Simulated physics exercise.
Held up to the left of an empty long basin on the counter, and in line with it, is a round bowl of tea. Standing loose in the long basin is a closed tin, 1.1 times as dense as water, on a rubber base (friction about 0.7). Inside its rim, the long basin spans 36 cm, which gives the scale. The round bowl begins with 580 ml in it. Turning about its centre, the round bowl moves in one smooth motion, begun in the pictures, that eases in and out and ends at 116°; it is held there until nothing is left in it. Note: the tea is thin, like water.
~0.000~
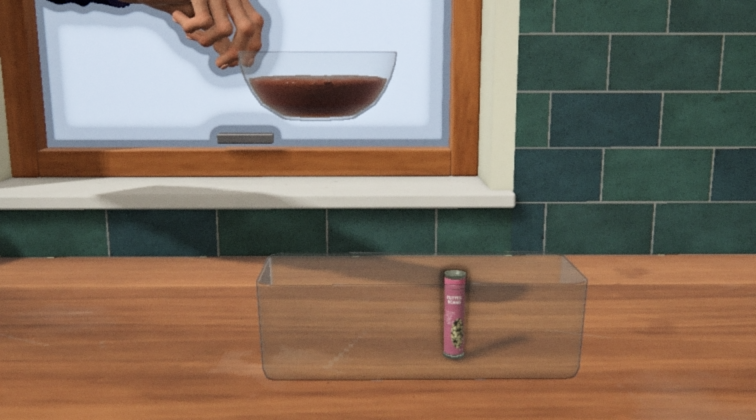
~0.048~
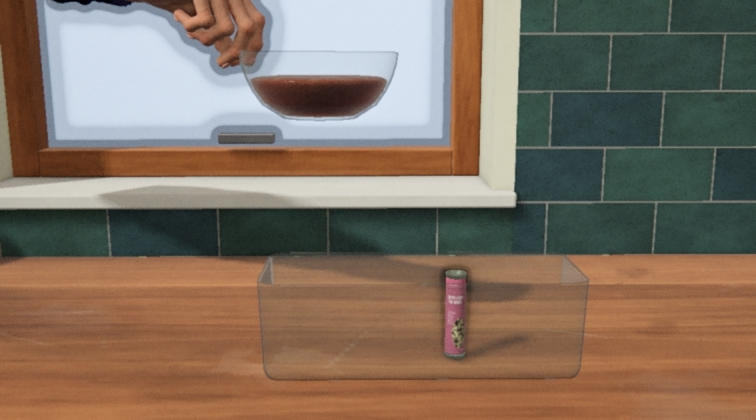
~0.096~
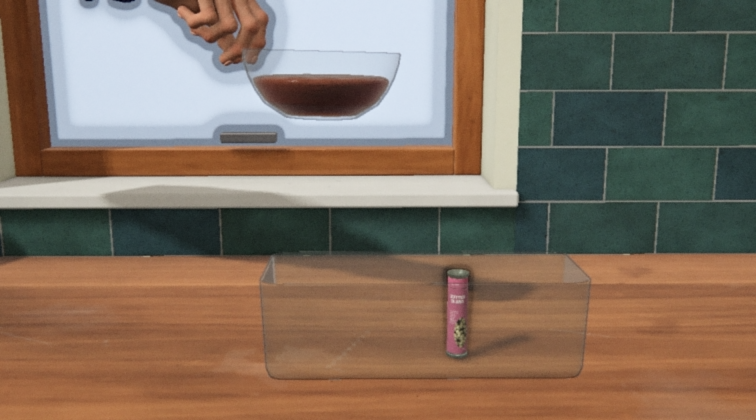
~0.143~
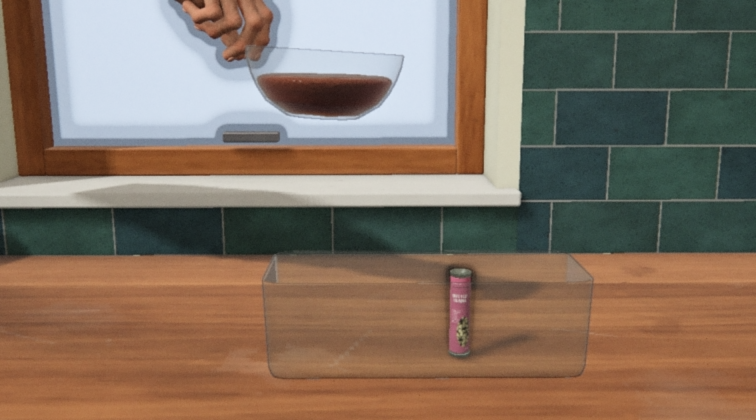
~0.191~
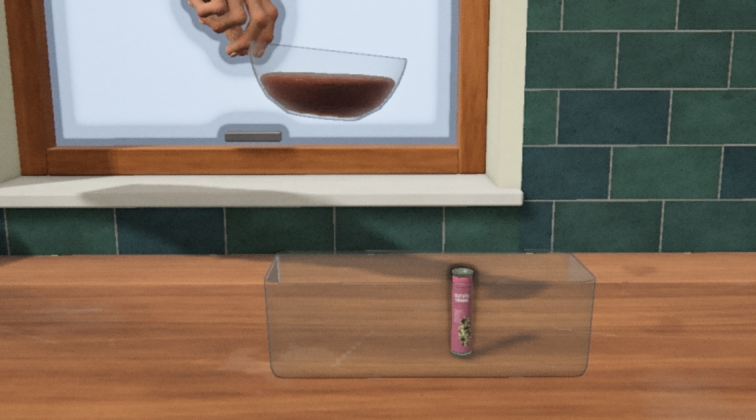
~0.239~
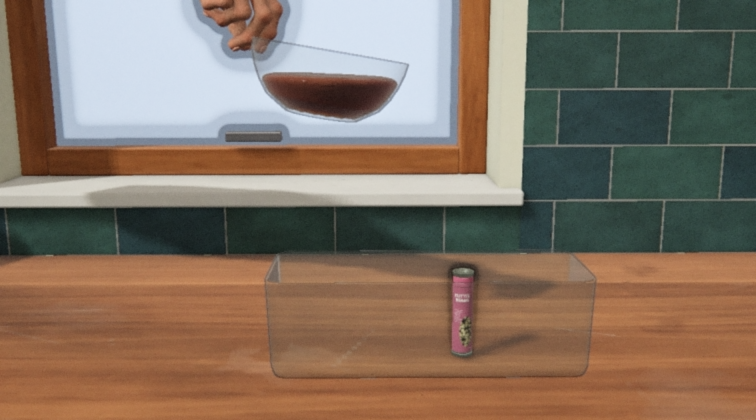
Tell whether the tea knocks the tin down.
It tumbles.
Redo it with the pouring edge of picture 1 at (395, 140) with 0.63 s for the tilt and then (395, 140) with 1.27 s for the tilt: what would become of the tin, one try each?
First it goes over; then it stays up.
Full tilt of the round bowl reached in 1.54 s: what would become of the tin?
It stays steady, then.
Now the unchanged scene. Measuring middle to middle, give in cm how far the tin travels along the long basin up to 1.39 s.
The tin is about 7 cm from where it started.
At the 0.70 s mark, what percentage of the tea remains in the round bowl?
I'd estimate some 46 % remains.
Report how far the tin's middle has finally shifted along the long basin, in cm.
The tin's middle ends up about 7.0 cm along the basin.
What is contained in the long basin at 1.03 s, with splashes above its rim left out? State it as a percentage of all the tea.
Roughly 90 %.
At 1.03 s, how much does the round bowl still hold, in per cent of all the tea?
Roughly 0 per cent.
After 0.70 s the tilt is 67° and 46 per cent is still to pour; the tin stands where it began.
After 1.03 s the tilt is 106° and 0 per cent is still to pour; the tin leans 4°.
After 1.39 s the tilt is 116° and 0 per cent is still to pour; the tin lies on its side.
After 1.77 s the tilt is 116° and 0 per cent is still to pour; the tin lies on its side.
In the end the tin lies on its side.
